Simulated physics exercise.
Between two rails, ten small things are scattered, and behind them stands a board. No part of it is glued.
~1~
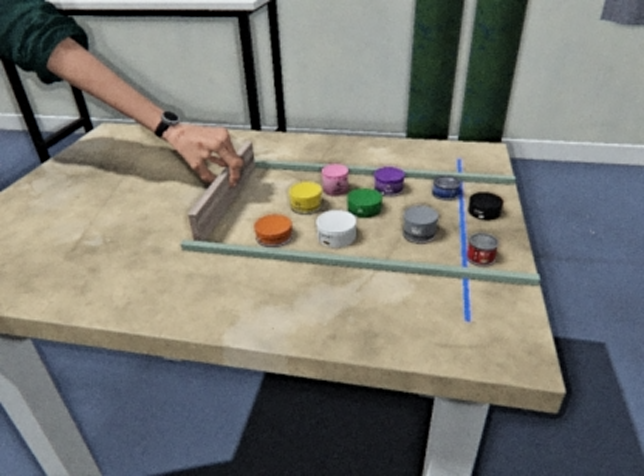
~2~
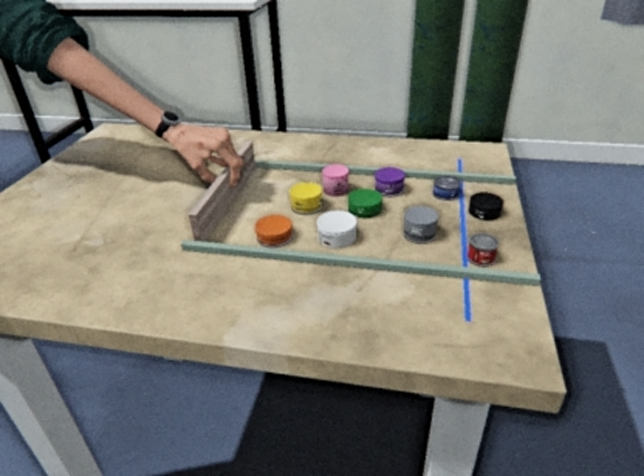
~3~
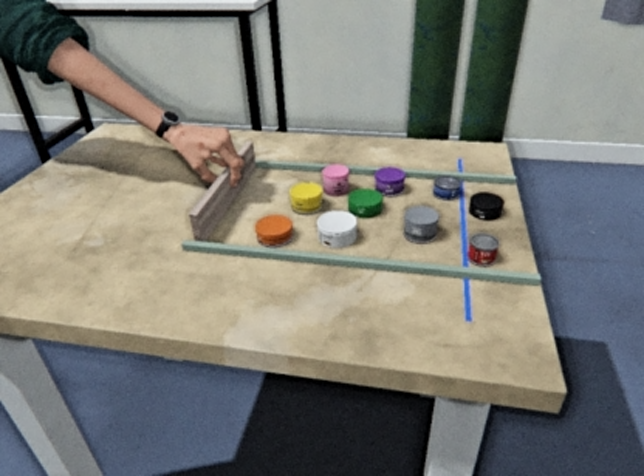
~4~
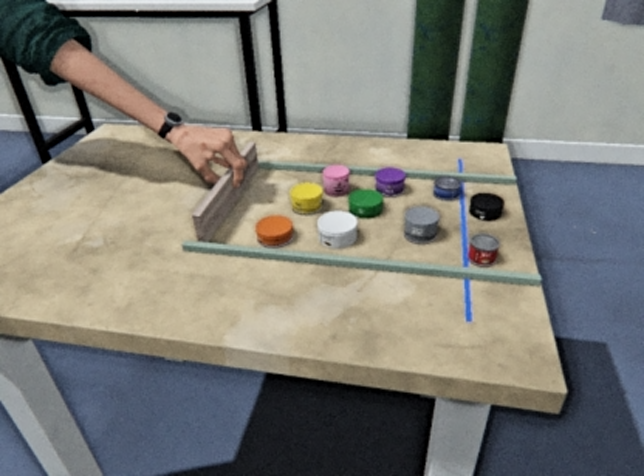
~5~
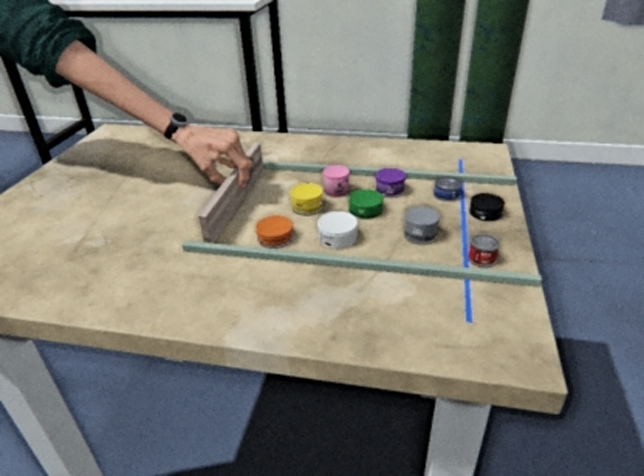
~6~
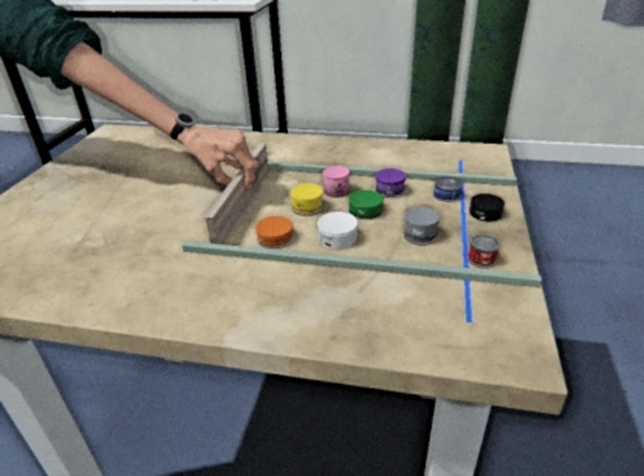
On a table with two rails, a hand slid an upright board slightly to the right toward a scattering of colourful little tubs and tins, which stayed where they were near a blue line.
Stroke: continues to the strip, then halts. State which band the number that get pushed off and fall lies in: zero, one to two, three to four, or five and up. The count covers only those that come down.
The band is one to two.
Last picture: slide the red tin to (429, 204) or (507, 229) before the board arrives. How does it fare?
In the two tries the red tin ends up below and ends up below, in that order.
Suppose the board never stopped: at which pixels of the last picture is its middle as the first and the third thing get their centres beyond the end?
About (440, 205), then about (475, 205).
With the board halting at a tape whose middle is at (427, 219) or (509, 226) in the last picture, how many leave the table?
0 and 6.
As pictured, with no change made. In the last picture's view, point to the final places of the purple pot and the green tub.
First object about (478, 183); second object about (512, 208).
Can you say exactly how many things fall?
1.
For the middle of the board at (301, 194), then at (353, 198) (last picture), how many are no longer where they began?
At first I count 3, and then 7.
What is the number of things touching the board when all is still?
The count is 5.
Early on, none off yet; black tub at rest near (487, 207); red tin at rest near (483, 251); blue pot at rest near (448, 189).
A while later, none off yet; black tub at rest near (487, 207); red tin at rest near (483, 251); blue pot moving near (451, 189).
Finally, the number that fall off is one or two; lost, black tub.
